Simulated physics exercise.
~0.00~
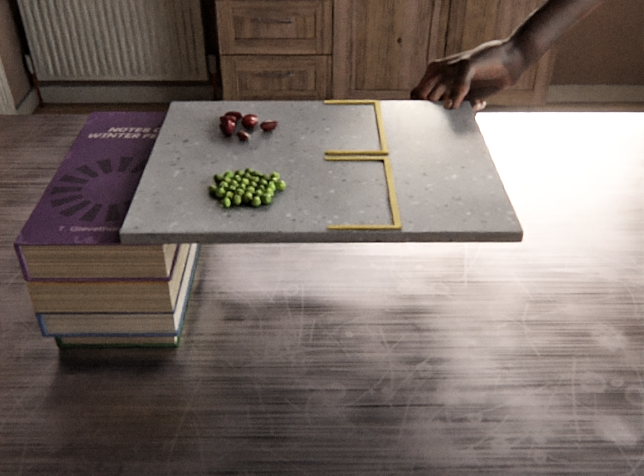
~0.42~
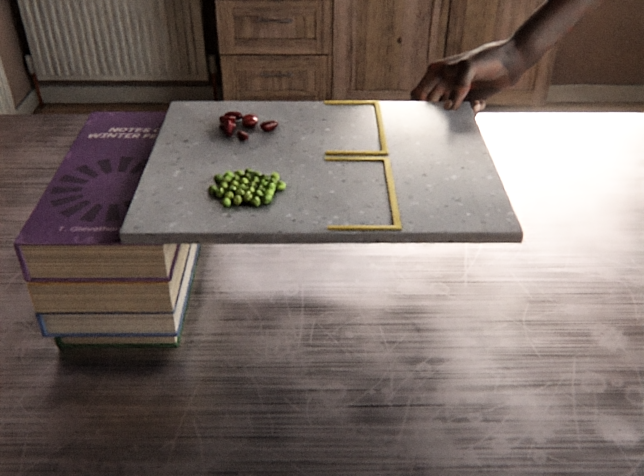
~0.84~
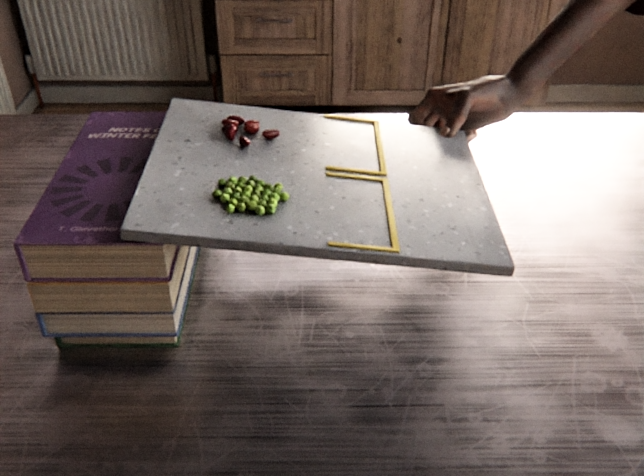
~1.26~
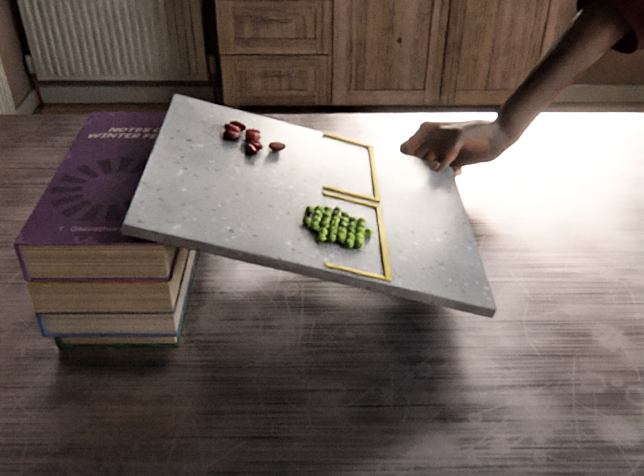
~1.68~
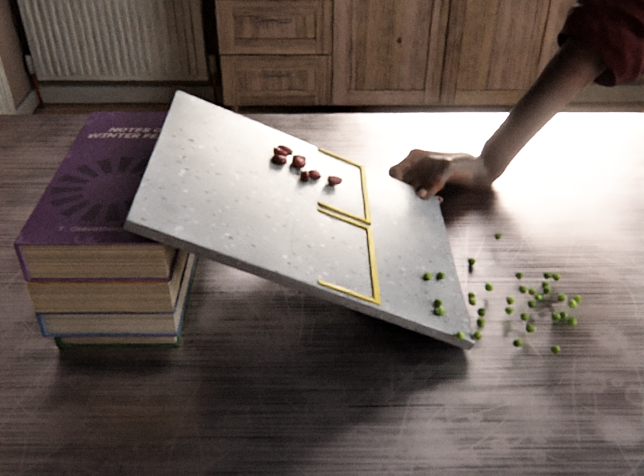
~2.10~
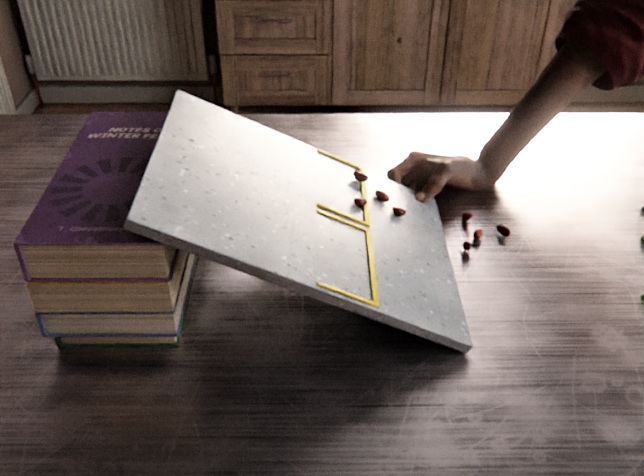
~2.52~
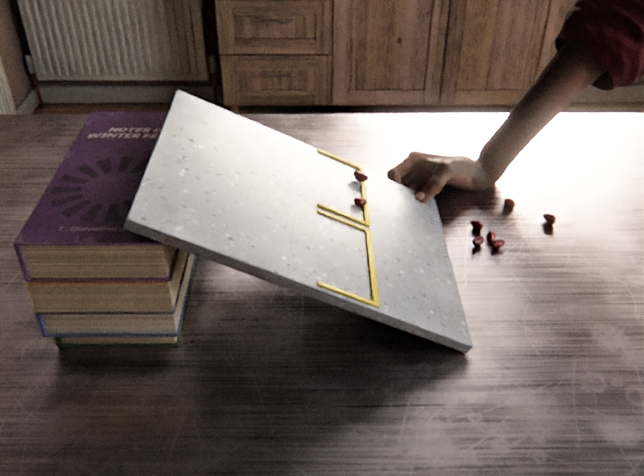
Stone board tilting off stacked books as a hand lowers it, green peas then most red beans spilling past yellow barriers.
